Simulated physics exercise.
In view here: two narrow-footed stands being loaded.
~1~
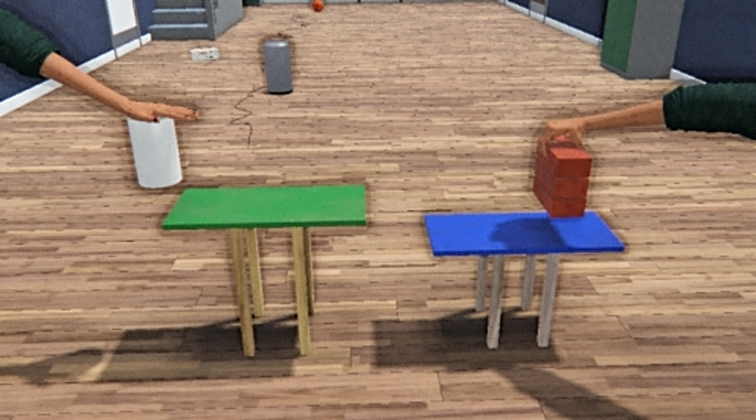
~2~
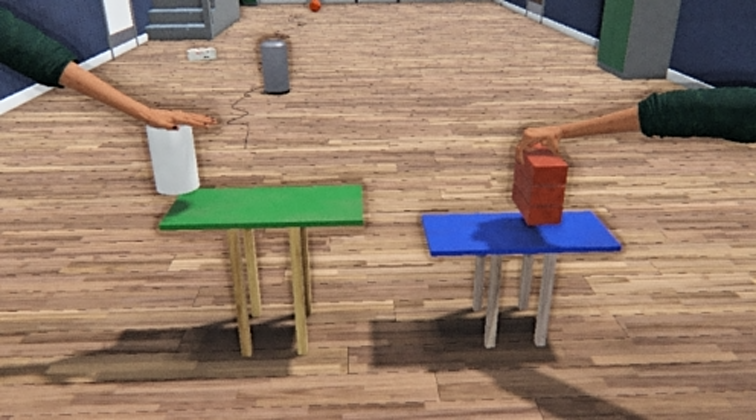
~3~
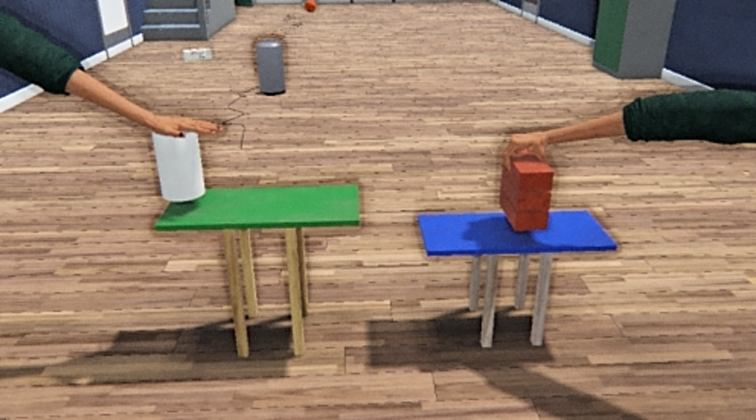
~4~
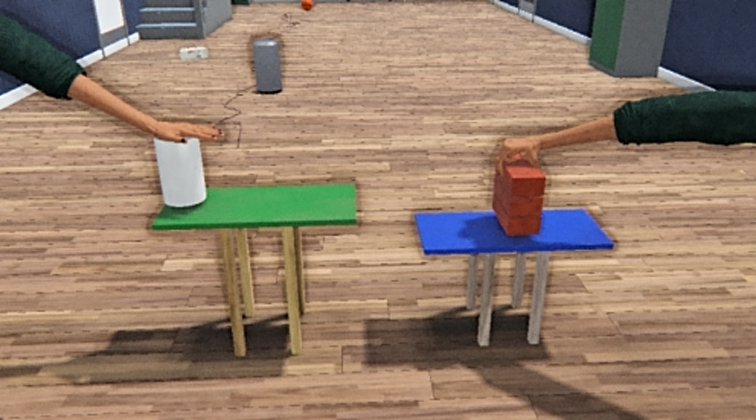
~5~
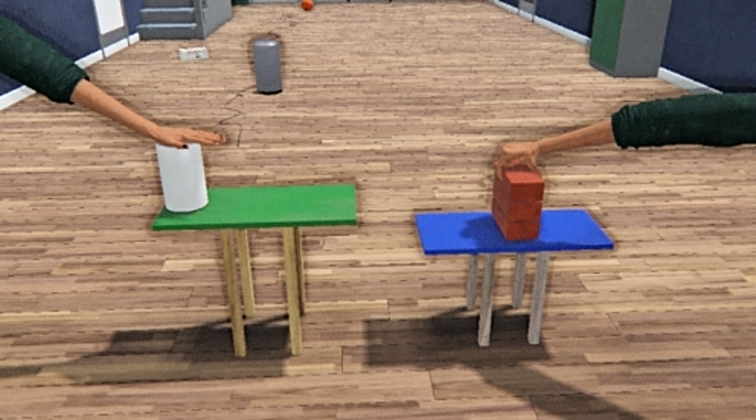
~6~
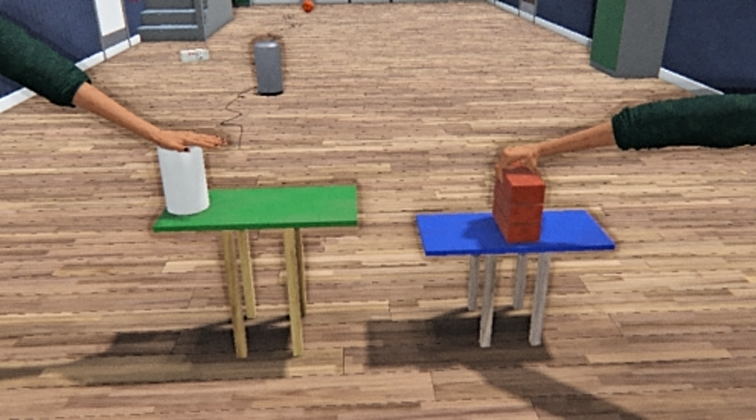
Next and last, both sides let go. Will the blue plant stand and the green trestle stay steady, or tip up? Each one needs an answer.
As it turns out, the blue plant stand stays upright; the green trestle stays upright.
Then, 0.60 s on from there, blue plant stand at rest near (510, 232); green trestle at rest near (262, 208).
In the end, the blue plant stand stays flat on its feet, near (510, 232); the green trestle stays flat on its feet, near (262, 208).
